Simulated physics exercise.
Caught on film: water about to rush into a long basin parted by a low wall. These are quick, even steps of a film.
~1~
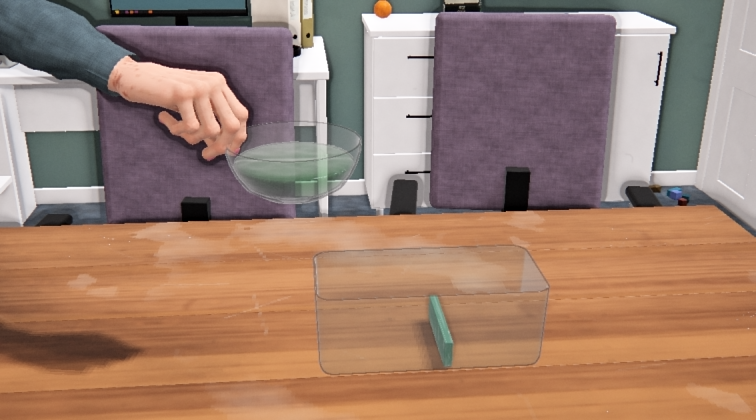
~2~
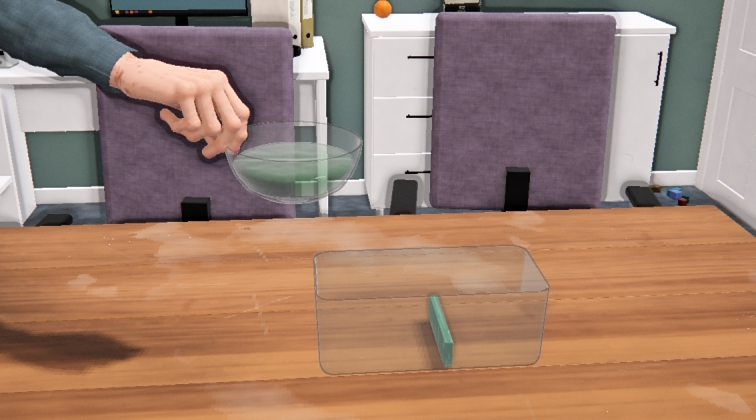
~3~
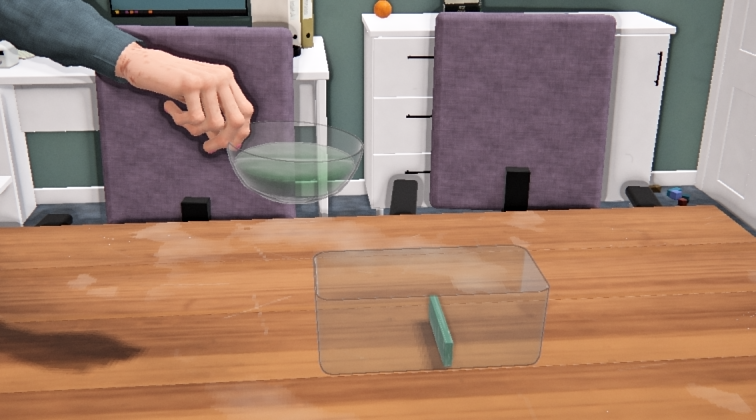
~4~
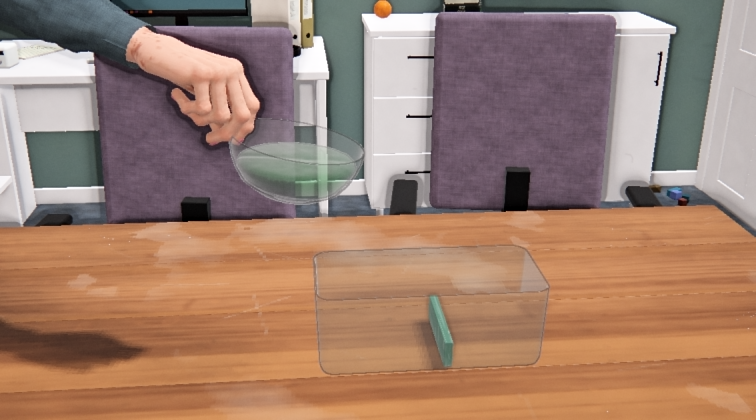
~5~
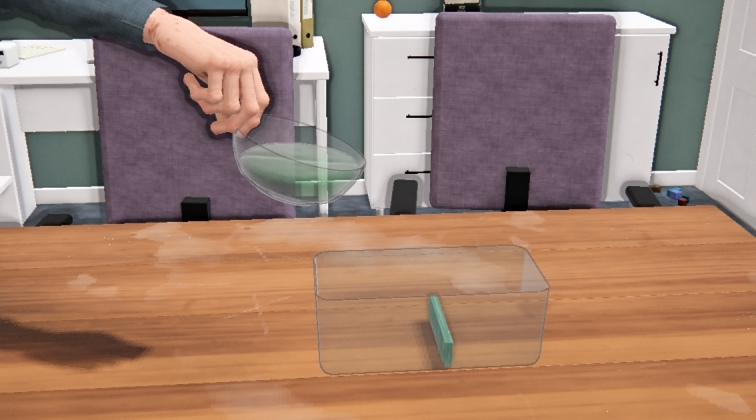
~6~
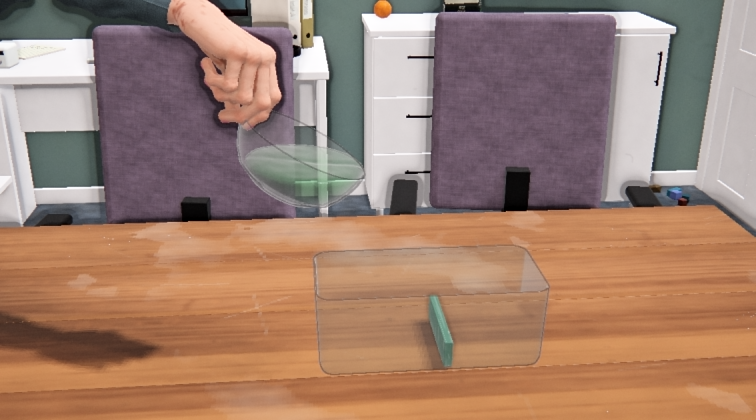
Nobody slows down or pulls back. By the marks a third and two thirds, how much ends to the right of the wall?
The share right of the wall is less than a third.
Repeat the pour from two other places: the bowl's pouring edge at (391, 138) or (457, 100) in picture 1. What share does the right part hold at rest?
Near 20 % and 75 %.
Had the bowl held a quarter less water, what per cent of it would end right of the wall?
About 10 per cent.
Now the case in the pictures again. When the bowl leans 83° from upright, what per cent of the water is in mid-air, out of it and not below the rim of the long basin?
Some 50 per cent.
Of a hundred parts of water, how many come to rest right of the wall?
Near 10 %.
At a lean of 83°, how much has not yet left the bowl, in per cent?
Near 20 %.
A moment on, the bowl is tipped on its side and 19 per cent is still to pour, 33 is left of the wall and 0 right of it.
Next, the bowl is tipped on its side and 1 per cent is still to pour, 79 is left of the wall and 4 right of it.
Then the bowl is tipped on its side and 0 per cent is still to pour, 84 is left of the wall and 11 right of it.
Later the bowl is tipped on its side and 0 per cent is still to pour, 83 is left of the wall and 11 right of it.
Finally, 83 per cent lies left of the wall, 11 right of it and 5 outside.
